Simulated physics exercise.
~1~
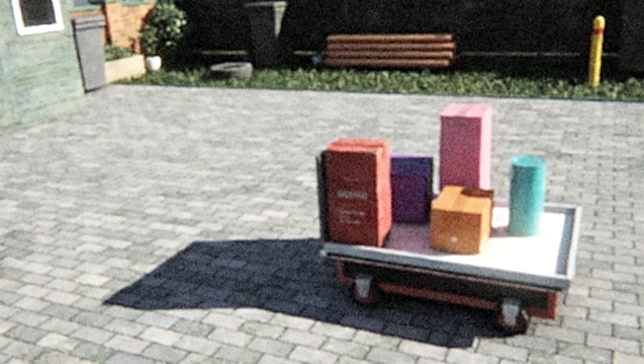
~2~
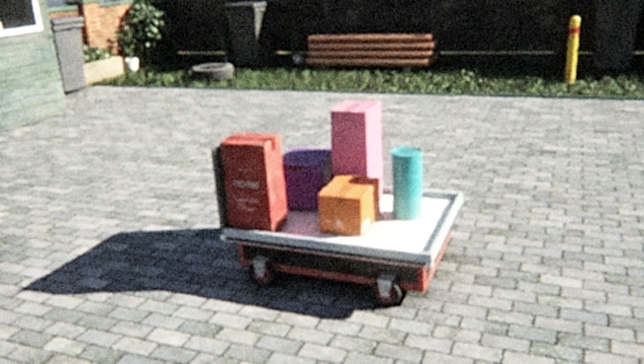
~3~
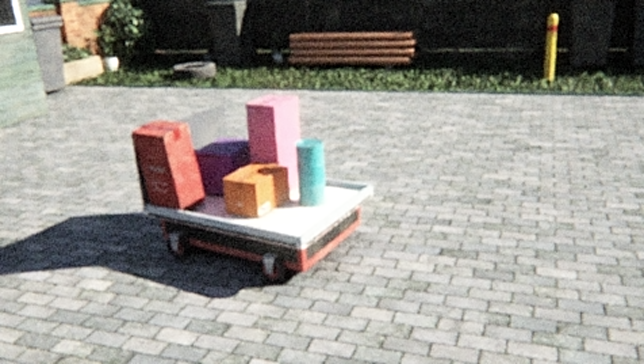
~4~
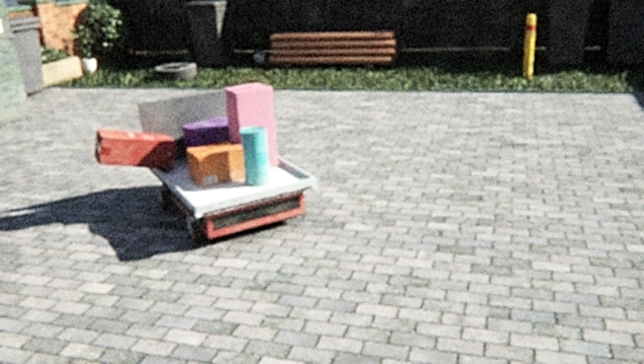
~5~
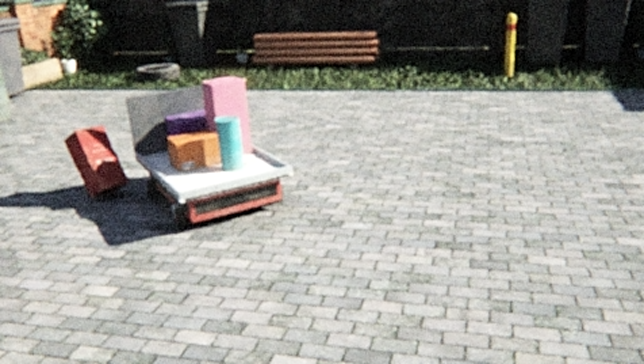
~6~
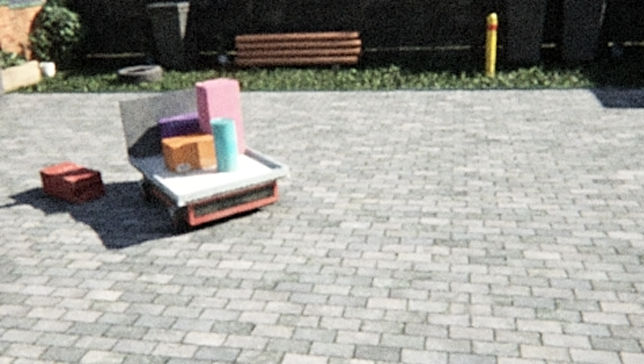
A flat cart carrying boxes and a turquoise canister rolled leftward across the paving and turned, and the tall red box tipped off its left side and tumbled to the ground, ending on its side beside the cart while the others stayed aboard.
